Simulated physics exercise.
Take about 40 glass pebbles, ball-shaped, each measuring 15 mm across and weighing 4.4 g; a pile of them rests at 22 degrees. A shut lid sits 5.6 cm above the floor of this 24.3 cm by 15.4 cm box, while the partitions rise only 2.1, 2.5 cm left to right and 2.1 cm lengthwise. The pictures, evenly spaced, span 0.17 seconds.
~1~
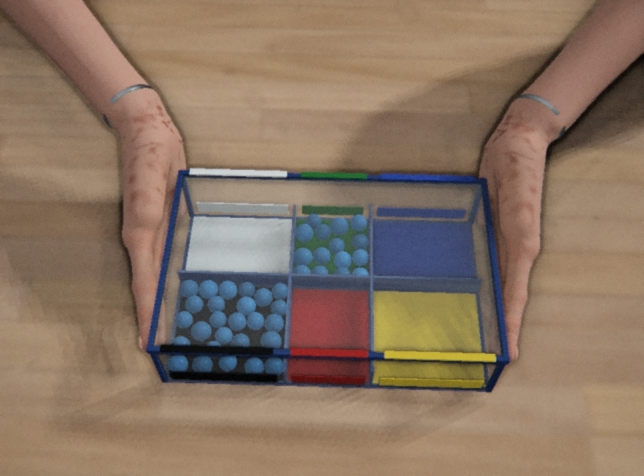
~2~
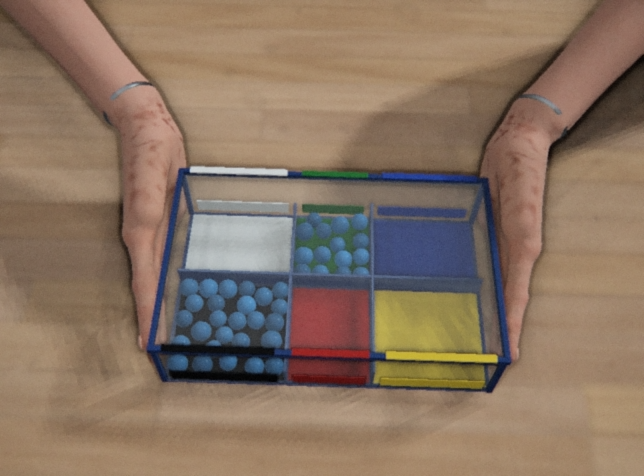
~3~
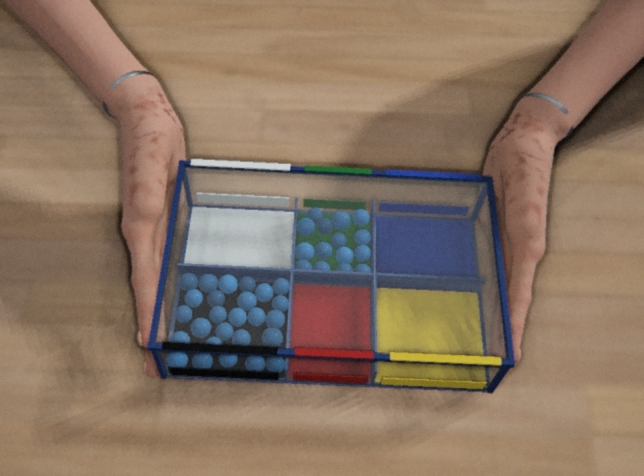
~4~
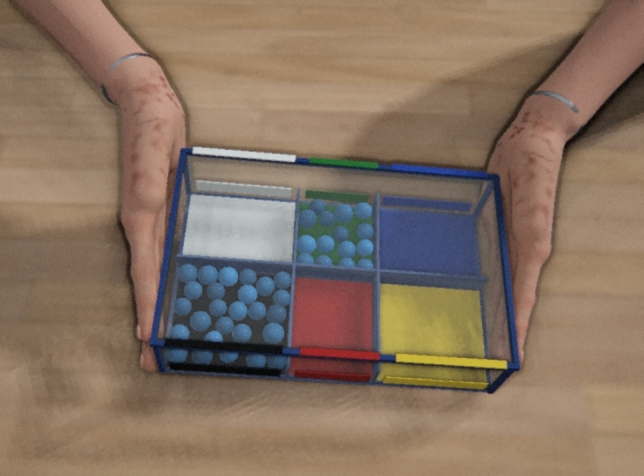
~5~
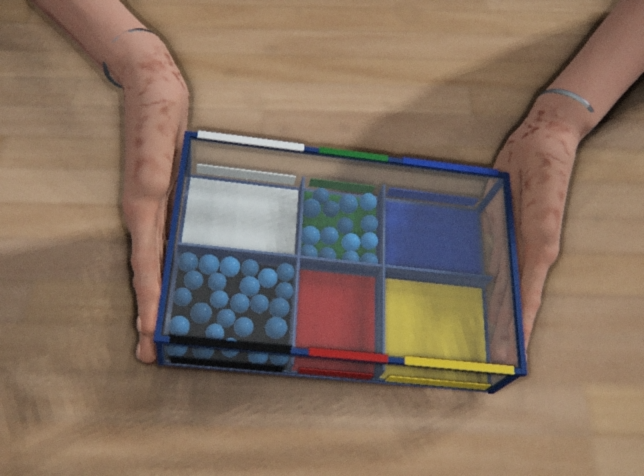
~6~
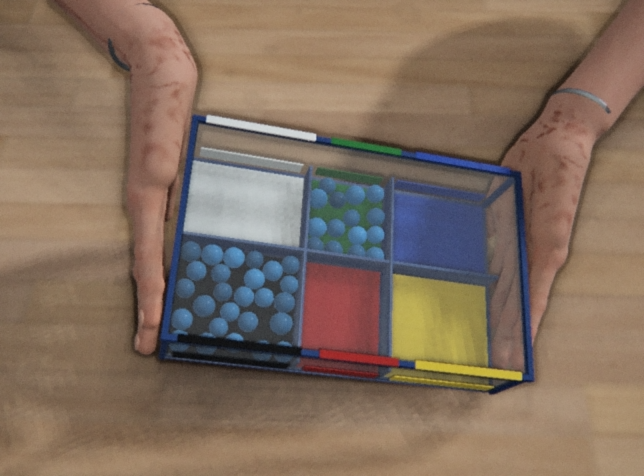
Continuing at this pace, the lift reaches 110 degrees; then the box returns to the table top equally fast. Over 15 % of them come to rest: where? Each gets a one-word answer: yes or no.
My answers are red no, blue no, green no, yellow yes, white no, black no.
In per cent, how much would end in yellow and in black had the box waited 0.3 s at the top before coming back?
In that case yellow keeps 90% and black keeps 0%.
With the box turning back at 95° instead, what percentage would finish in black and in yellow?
Result - black at 5 percent, yellow at 60 percent.
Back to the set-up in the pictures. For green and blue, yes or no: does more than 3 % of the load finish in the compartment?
Green no; blue no.
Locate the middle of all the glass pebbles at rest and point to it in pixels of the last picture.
Near (429, 346).
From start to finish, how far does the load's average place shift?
Net shift: Approx. 12.5 cm.
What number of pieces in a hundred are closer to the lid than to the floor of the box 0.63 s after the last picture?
About 90 %.
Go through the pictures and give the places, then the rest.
The first frame shows box tilt 0 degrees, front corners at (153, 347) and (503, 357); green 35 %, black 65 %.
The second frame shows box tilt 1 degrees, front corners at (153, 347) and (504, 358).
The third frame shows box tilt 3 degrees, front corners at (155, 344) and (508, 361), lowest corner right front.
The fourth frame shows box tilt 7 degrees, front corners at (156, 341) and (513, 364), lowest corner right front.
The fifth frame shows box tilt 12 degrees, front corners at (161, 337) and (520, 370), lowest corner right front.
The sixth frame shows box tilt 18 degrees, front corners at (168, 335) and (527, 375), lowest corner right front; green 35 %, black 65 %.
Then, 0.63 s after the last picture, tilt 110 degrees; red 35 %, blue 10 %, green 10 %, black 40 %.
Then, 1.05 s after the last picture, tilt 47 degrees; red 5 %, yellow 90 %.
Then, 1.54 s after the last picture, tilt 0 degrees; red 5 %, yellow 90 %.
In the end, red 5 %, blue 0 %, green 0 %, yellow 90 %, white 0 %, black 0 %.
